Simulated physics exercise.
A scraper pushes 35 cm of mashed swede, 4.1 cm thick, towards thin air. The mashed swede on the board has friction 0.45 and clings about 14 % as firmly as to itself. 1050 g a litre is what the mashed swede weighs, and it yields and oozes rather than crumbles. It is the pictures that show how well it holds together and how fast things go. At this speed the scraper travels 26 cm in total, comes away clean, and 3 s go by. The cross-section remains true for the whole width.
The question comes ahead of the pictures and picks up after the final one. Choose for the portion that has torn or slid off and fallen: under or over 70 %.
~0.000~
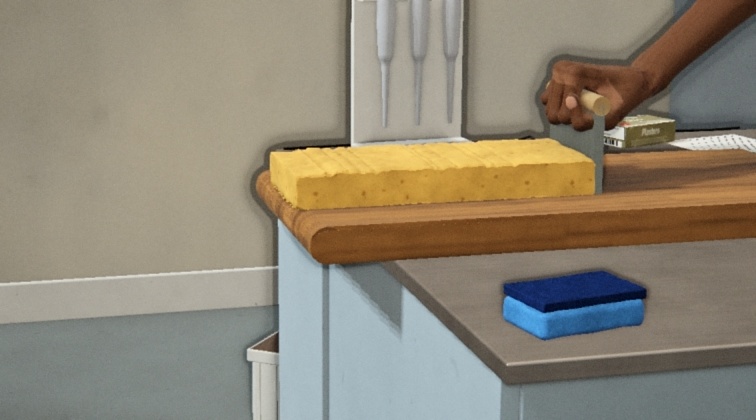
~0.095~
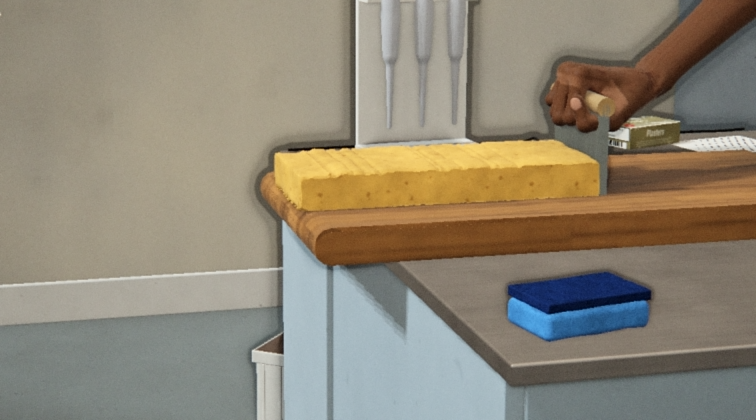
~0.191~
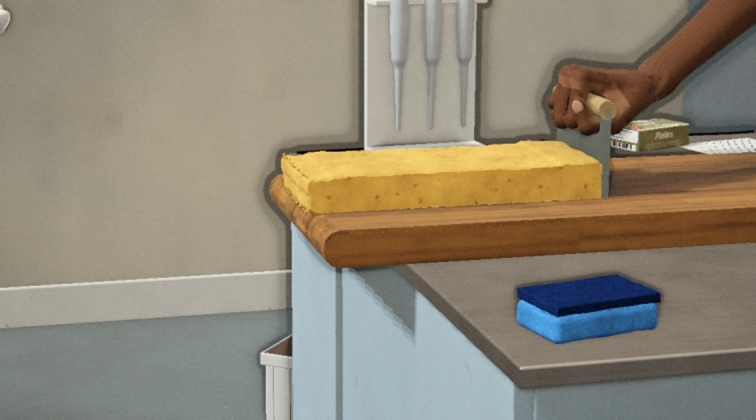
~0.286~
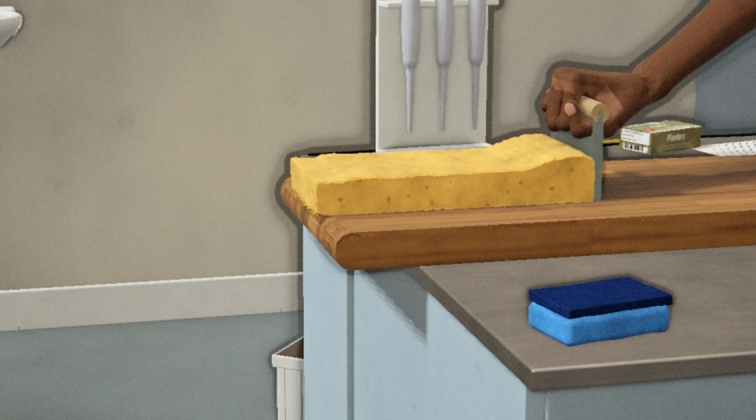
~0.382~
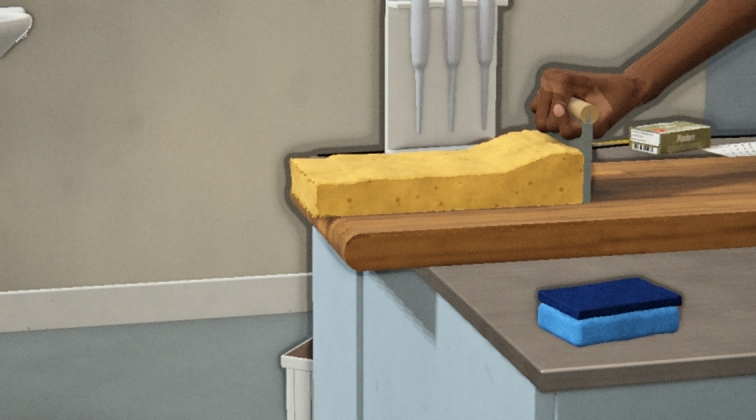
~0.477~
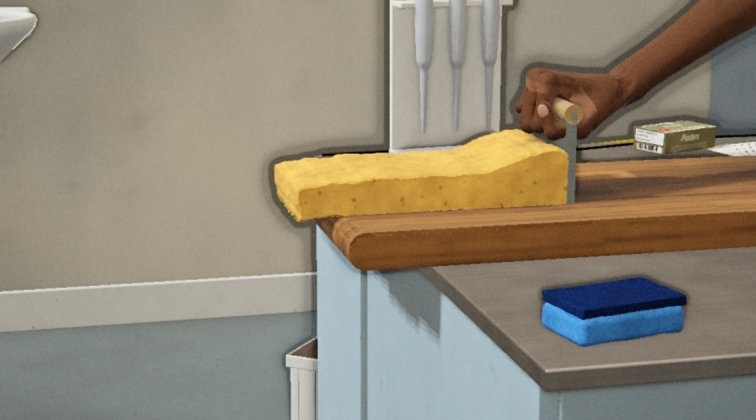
Choice: Under.
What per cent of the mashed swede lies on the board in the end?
On the board, about 35 percent.
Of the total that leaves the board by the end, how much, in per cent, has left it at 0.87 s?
About 60 %.
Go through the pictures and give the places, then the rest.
In the first picture, foot of the scraper at (595, 194), not yet moved; front end of the mashed swede at (296, 200).
In the second picture, foot of the scraper at (600, 196), not yet moved; front end of the mashed swede at (300, 201).
In the third picture, foot of the scraper at (601, 199), moved 9 mm; front end of the mashed swede at (308, 184).
In the fourth picture, foot of the scraper at (594, 202), moved 3.1 cm; front end of the mashed swede at (315, 187), 1 % of it past the edge, in one piece.
In the fifth picture, foot of the scraper at (583, 204), moved 5.5 cm; front end of the mashed swede at (314, 194), 4 % of it past the edge, in one piece.
In the sixth picture, foot of the scraper at (568, 204), moved 7.9 cm; front end of the mashed swede at (297, 196), 11 % of it past the edge, in one piece.
By 0.87 s, 59 % lies on the board and 0 % has fallen.
By 1.33 s, 34 % lies on the board and 29 % has fallen.
By 1.80 s, 34 % lies on the board and 58 % has fallen.
By 2.26 s, 34 % lies on the board and 58 % has fallen.
By 4.26 s, at the end, 34 % lies on the board and 58 % has fallen.
